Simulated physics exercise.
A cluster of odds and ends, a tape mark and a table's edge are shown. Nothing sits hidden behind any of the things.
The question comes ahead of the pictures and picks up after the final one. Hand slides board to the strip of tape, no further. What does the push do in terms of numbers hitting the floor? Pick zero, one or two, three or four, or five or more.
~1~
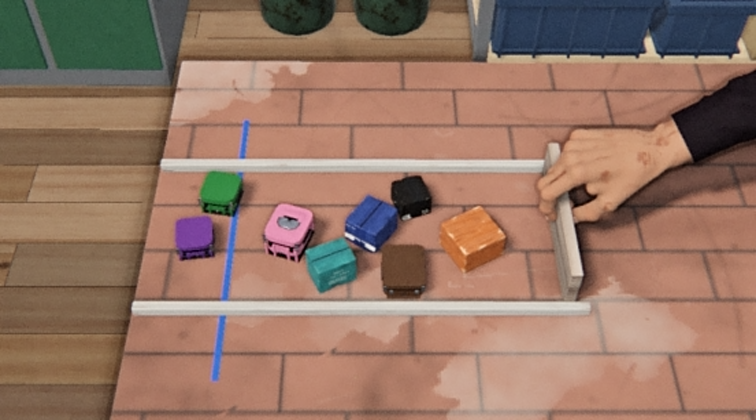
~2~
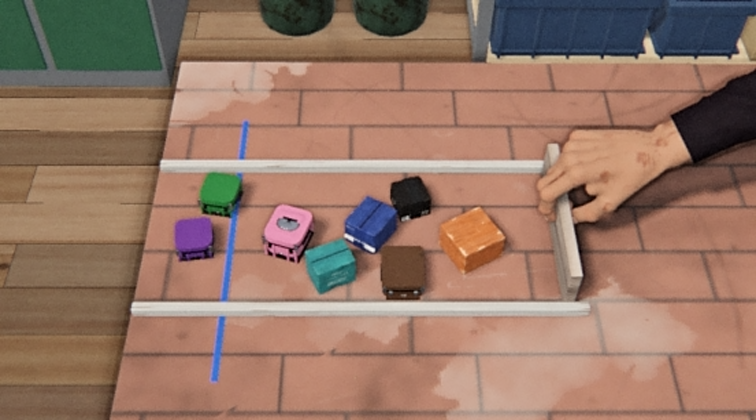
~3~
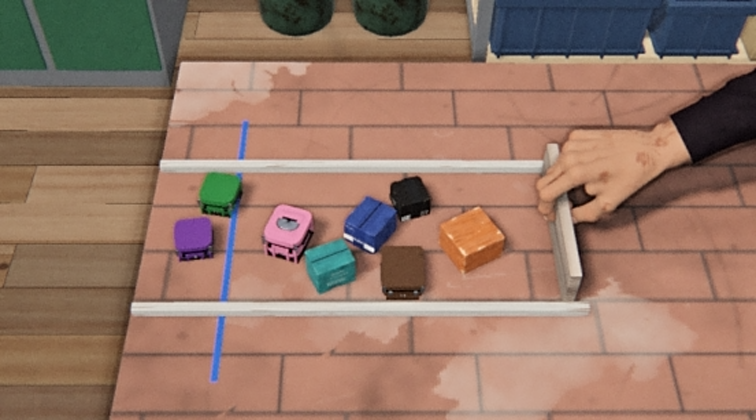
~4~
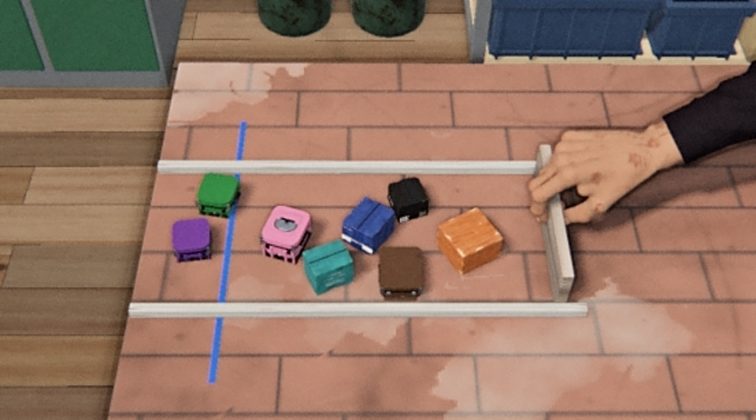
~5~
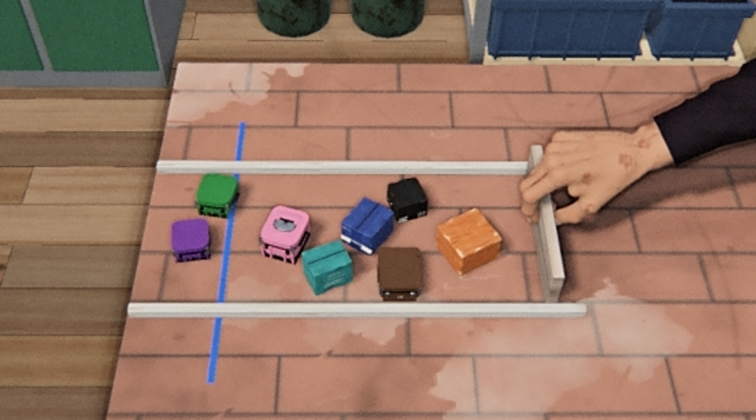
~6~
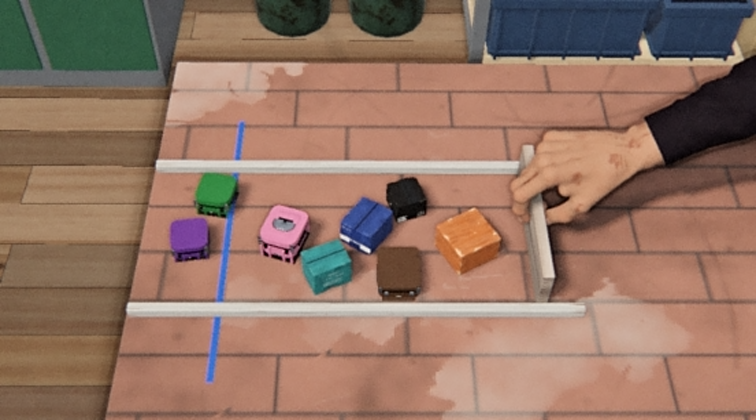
It sends one or two to the floor.
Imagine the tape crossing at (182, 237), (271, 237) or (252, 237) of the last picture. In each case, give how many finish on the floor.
Floor tally per try: 5 / 1 / 1.
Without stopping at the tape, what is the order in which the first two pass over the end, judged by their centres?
In order: The purple case, the pink case.
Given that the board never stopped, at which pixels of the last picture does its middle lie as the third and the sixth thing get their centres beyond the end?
At (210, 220) for the third, at (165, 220) for the sixth.
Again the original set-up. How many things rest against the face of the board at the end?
Count: 3.
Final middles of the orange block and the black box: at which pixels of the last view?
Roughly at (203, 231) and at (216, 195), in that order.
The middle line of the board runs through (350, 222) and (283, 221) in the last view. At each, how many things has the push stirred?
It comes to 6 for the first spot, 7 for the other.
Soon after, none off yet; purple case at rest near (190, 240); green case at rest near (217, 196); pink case at rest near (285, 234).
Then, none off yet; purple case moving near (186, 240); green case at rest near (217, 196); pink case moved about its own width near (221, 237).
At rest, the number that fall off is one or two; fallen, pink case and purple case.
